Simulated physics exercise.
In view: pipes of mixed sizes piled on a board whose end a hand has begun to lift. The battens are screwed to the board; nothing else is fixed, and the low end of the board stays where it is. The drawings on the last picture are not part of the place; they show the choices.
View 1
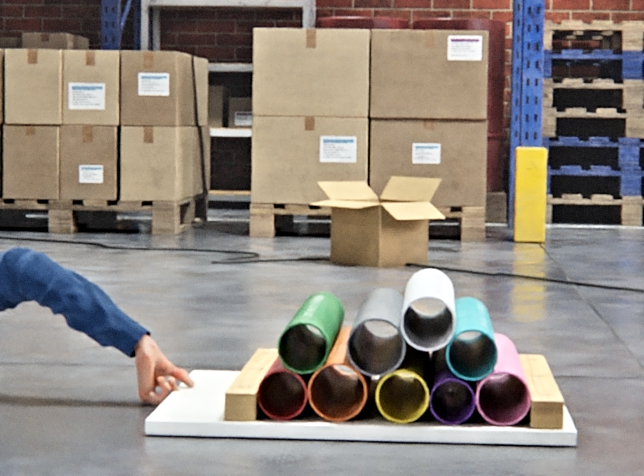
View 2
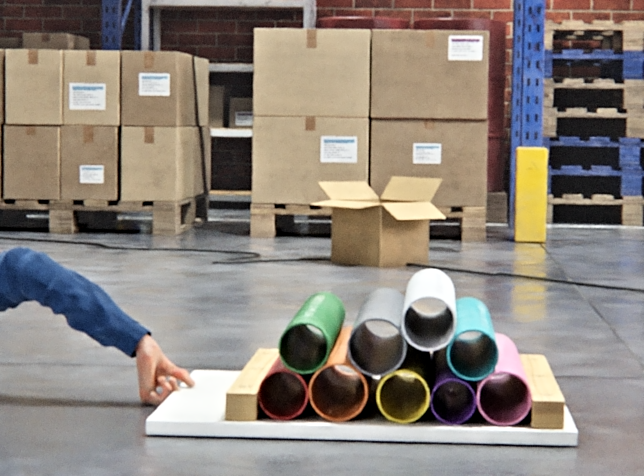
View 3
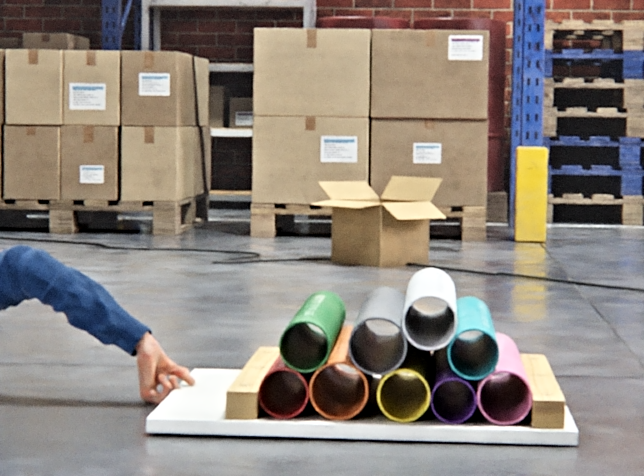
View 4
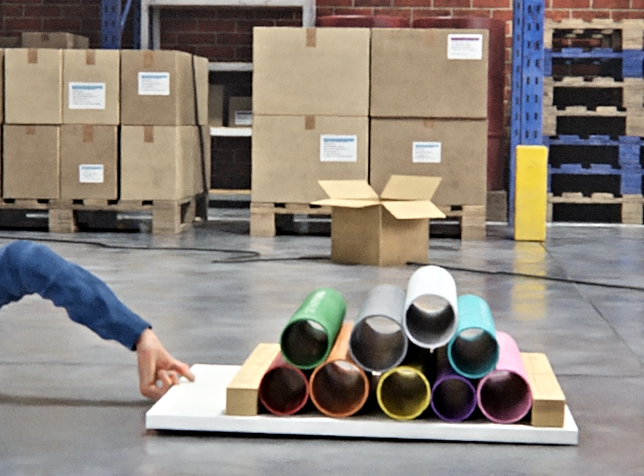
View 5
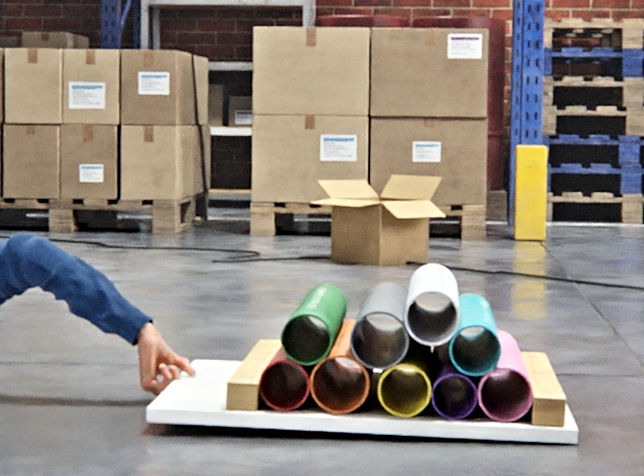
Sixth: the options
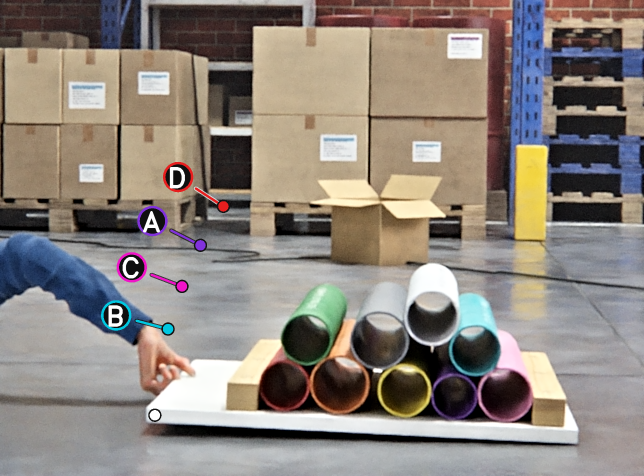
At the start, a hand in a blue sleeve grips the left end of a white board on a warehouse floor, with colourful pipes stacked between two wooden battens. The hand then raises that end slightly, tilting the board a little, while the pipes stay piled together with barely any visible shift.
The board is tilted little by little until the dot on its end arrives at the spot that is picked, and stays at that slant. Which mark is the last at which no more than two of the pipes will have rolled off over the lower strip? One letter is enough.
No higher than C.
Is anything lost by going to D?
Yes, at D.
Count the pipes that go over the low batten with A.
With A, three.
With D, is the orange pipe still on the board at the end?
Yes.
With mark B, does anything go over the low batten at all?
No.
On the marked copy, A at (201, 245); B at (168, 329); C at (182, 287); D at (224, 207); the white dot at (155, 415).
Taking C. A third of the way, board at 14°.
Two thirds of the way, board at 20°.
When it is over, board at 20°, none over the low batten.
As for the rest, A three over the low batten (turquoise, grey, white); B none over the low batten; D three over the low batten (turquoise, grey, white).
